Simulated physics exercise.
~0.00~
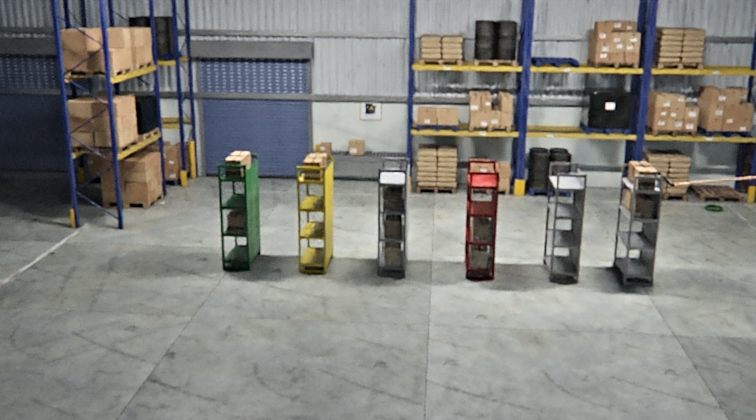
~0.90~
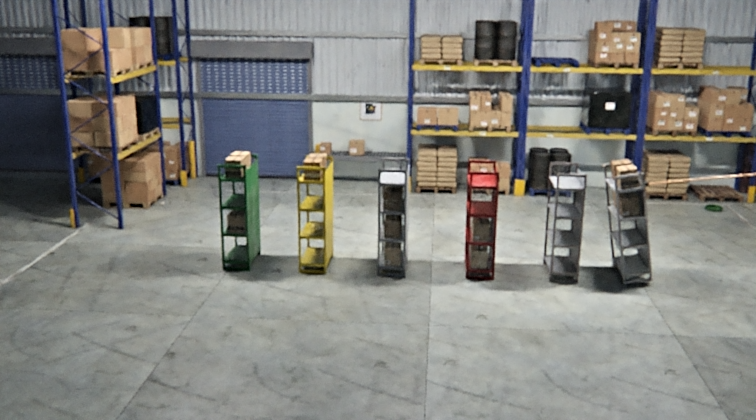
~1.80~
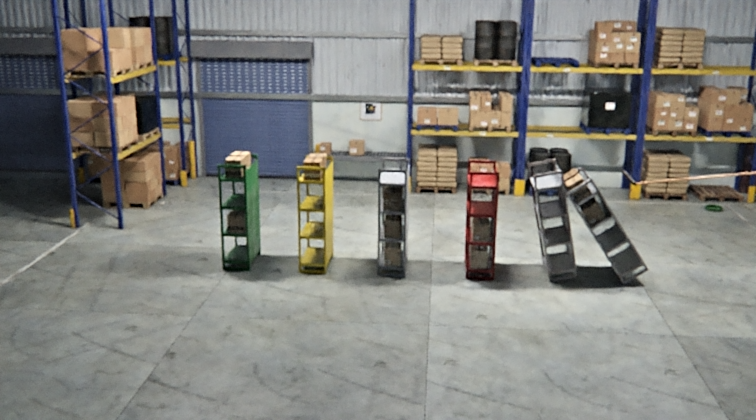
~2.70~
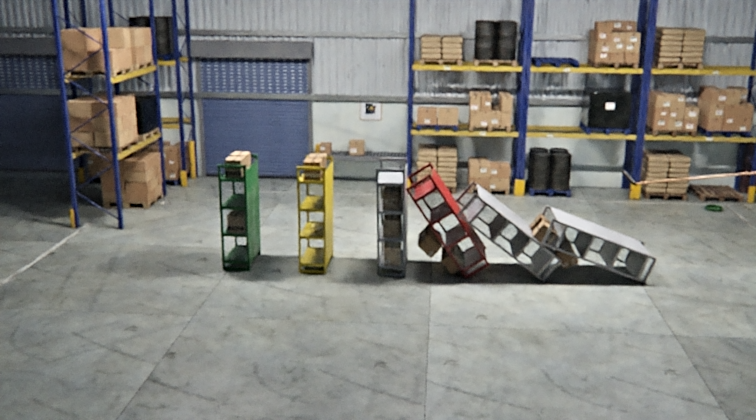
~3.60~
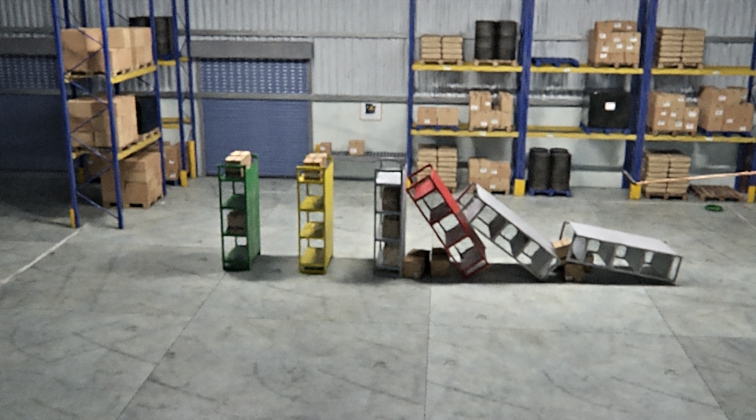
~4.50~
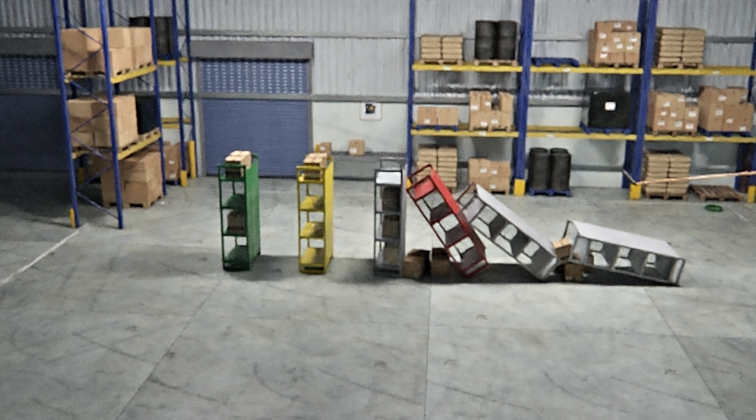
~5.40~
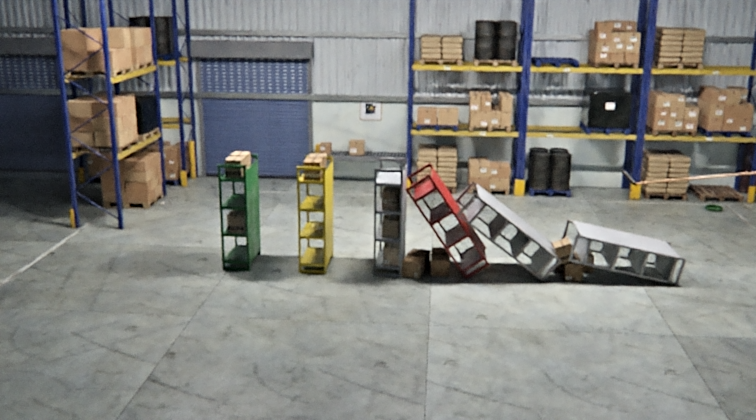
A thin pole at the right edge nudges the rightmost grey rack in a row of six on a warehouse floor, and the rack tips to the left. It leans into the grey rack beside it, which tilts in turn and knocks the red rack over at a slant. The red rack comes to rest against the dark grey one, which stays upright, while cartons spill onto the floor. The end rack slides down almost flat, its neighbour lies propped at an angle, and the yellow and green racks stand untouched at the left.
